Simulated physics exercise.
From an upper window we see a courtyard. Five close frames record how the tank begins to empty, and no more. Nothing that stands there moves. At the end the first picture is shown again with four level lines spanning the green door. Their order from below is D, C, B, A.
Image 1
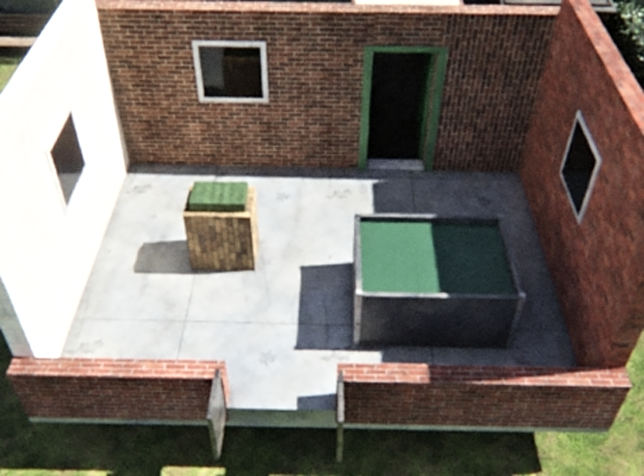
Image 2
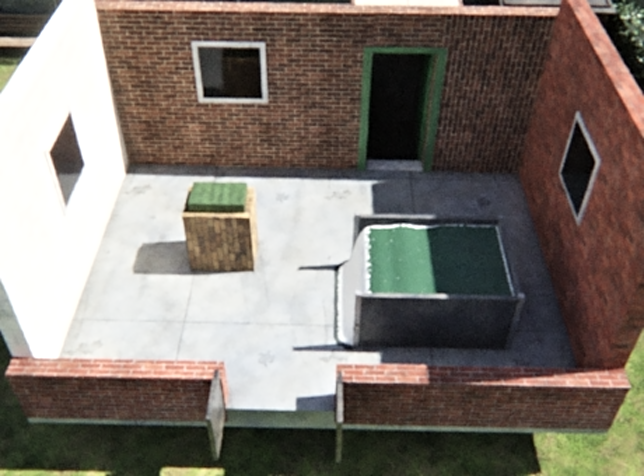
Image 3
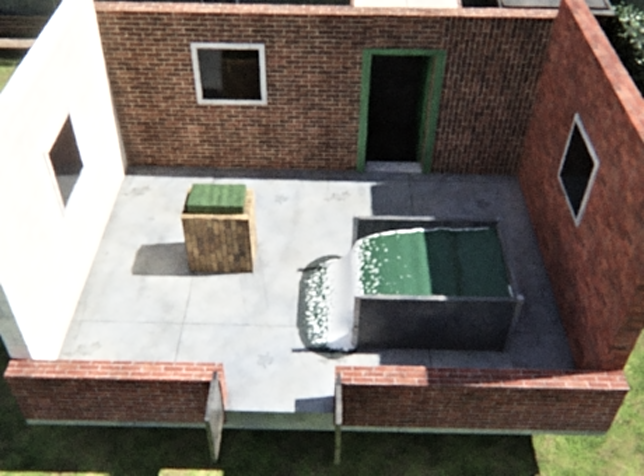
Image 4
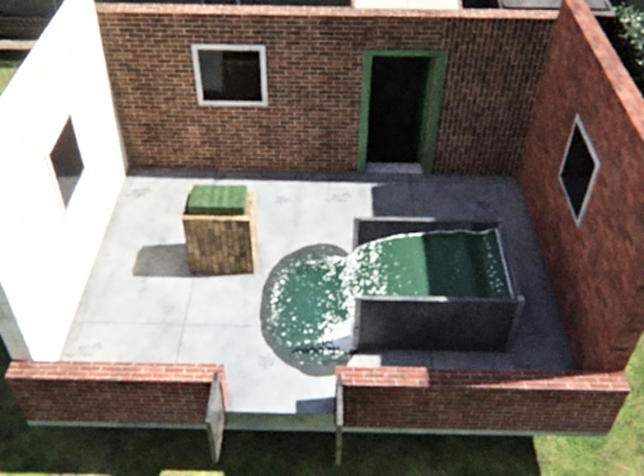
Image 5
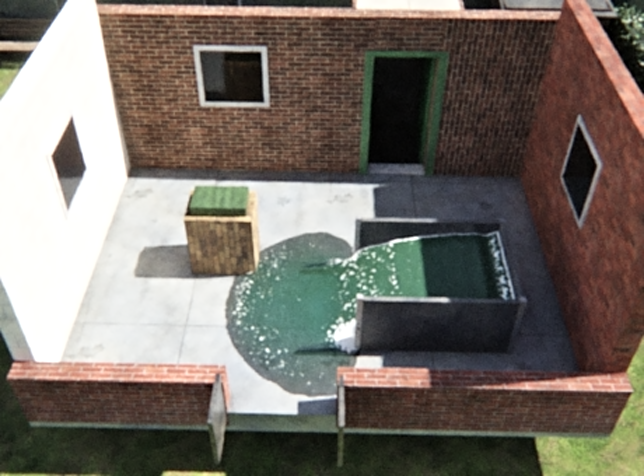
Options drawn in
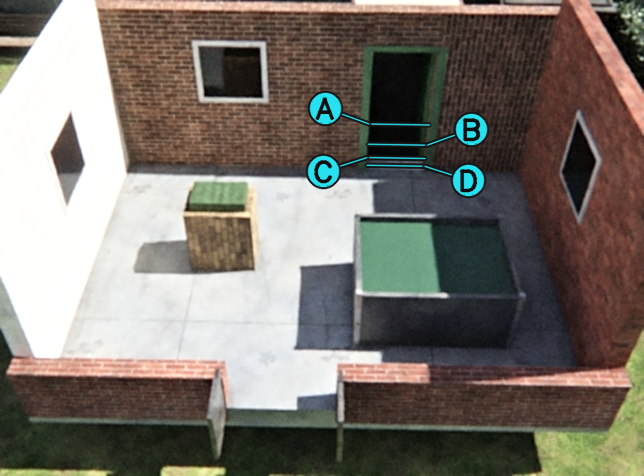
To begin with, green water lies still in a dark tank inside a brick-walled courtyard, near a green doorway and a small block topped with green. The tank's left side opens and foaming water pours out onto the pale floor, then spreads leftward in a widening rounded pool reaching the block.
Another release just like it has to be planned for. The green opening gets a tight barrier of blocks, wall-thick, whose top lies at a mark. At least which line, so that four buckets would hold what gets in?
Choose D.
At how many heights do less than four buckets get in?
All of the four.
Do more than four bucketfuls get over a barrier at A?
No, that is safe.
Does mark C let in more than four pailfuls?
No.
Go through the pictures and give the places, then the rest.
In the first frame, water in the tank at rest, its middle at (434, 258); foot of the green doorway at (395, 169); open gate at (281, 359).
In the second frame, front seen at (341, 334), 1 % of the ground wet.
In the third frame, front seen at (308, 275), 4 % of the ground wet.
In the fourth frame, front seen at (287, 260), 9 % of the ground wet.
In the fifth frame, front seen at (234, 331), 14 % of the ground wet.
On the marked copy, A at (399, 124); B at (397, 144); C at (396, 158); D at (395, 165); from the bottom up D, C, B, A.
With A, nothing gets over.
With B, nothing gets over.
With C, nothing gets over.
With D, a splash gets over, under a bucket.
